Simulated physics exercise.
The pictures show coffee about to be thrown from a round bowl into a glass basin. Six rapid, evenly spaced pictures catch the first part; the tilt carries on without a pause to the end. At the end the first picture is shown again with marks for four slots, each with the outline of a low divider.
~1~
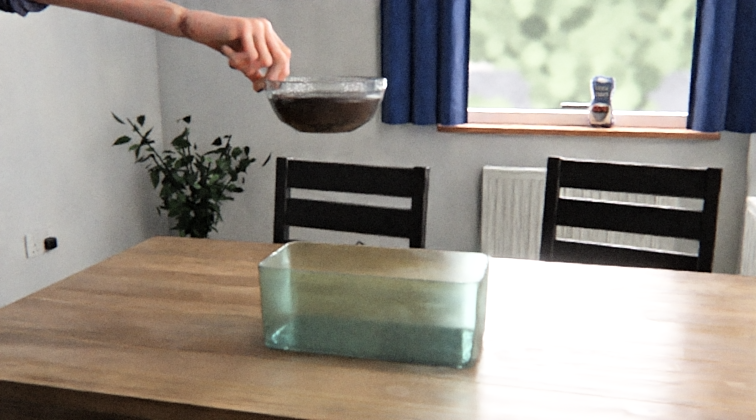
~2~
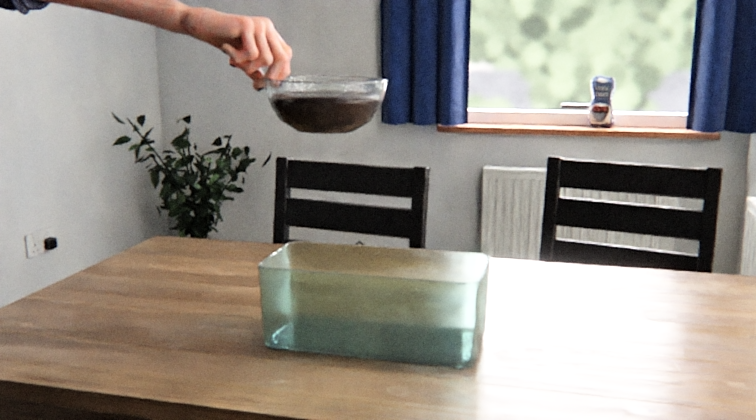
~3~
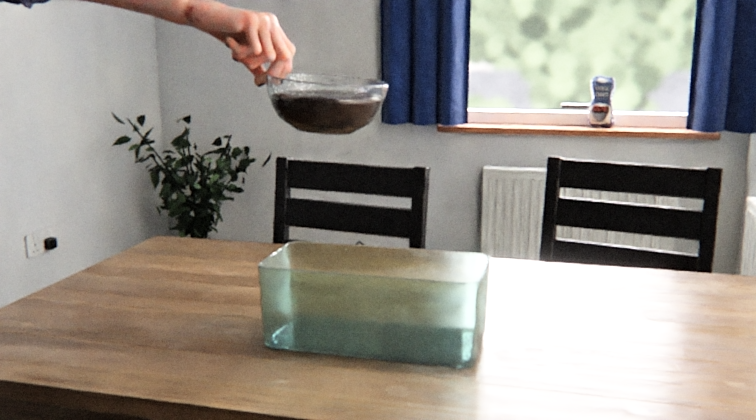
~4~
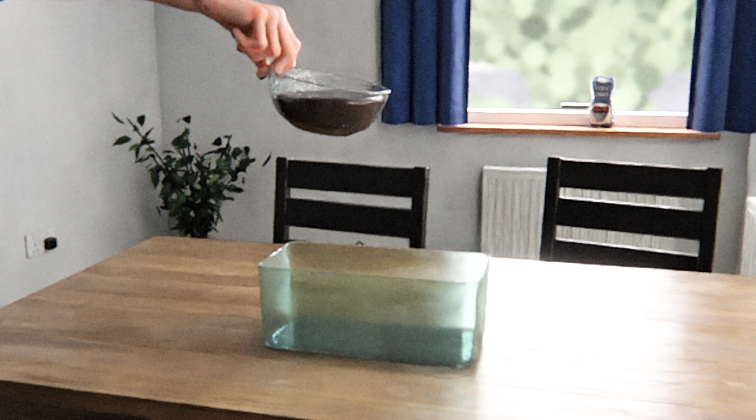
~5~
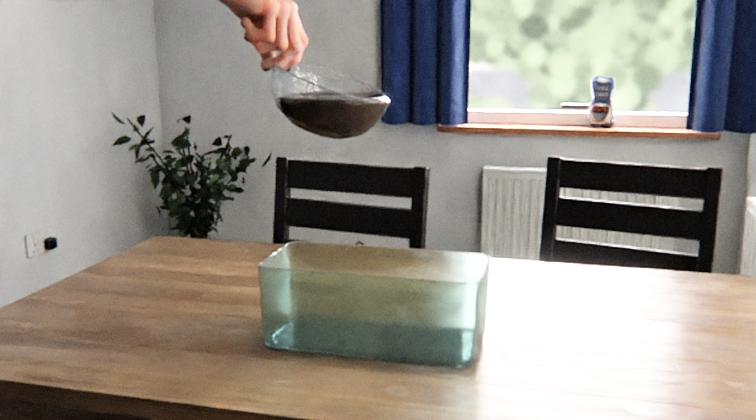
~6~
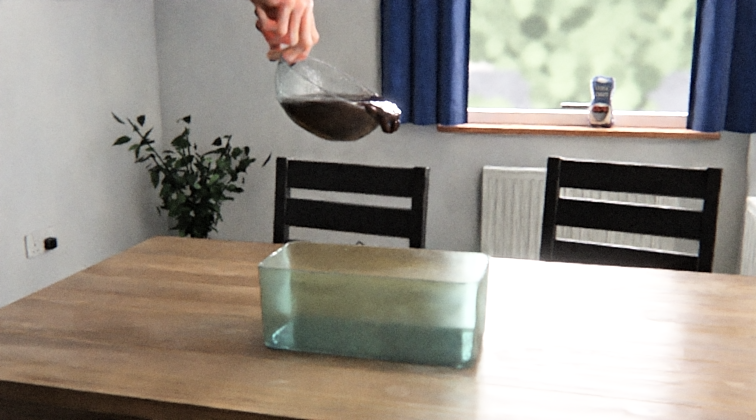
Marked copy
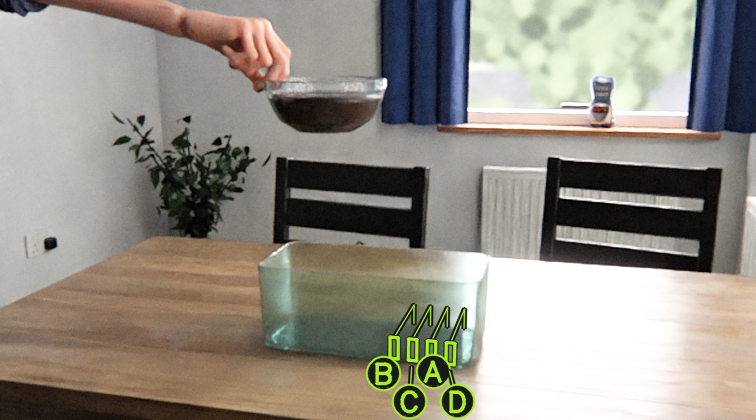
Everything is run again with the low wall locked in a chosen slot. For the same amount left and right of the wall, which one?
Take C.
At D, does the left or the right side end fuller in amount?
The left one.
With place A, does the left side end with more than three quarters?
No.
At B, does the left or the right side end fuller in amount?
The right one.
In lime, A at (430, 368); B at (393, 364); C at (411, 366); D at (449, 370).
With A, about 67 % ends left of the wall and 32 % right of it.
With B, about 30 % ends left of the wall and 68 % right of it.
With C, about 47 % ends left of the wall and 52 % right of it.
With D, about 82 % ends left of the wall and 17 % right of it.
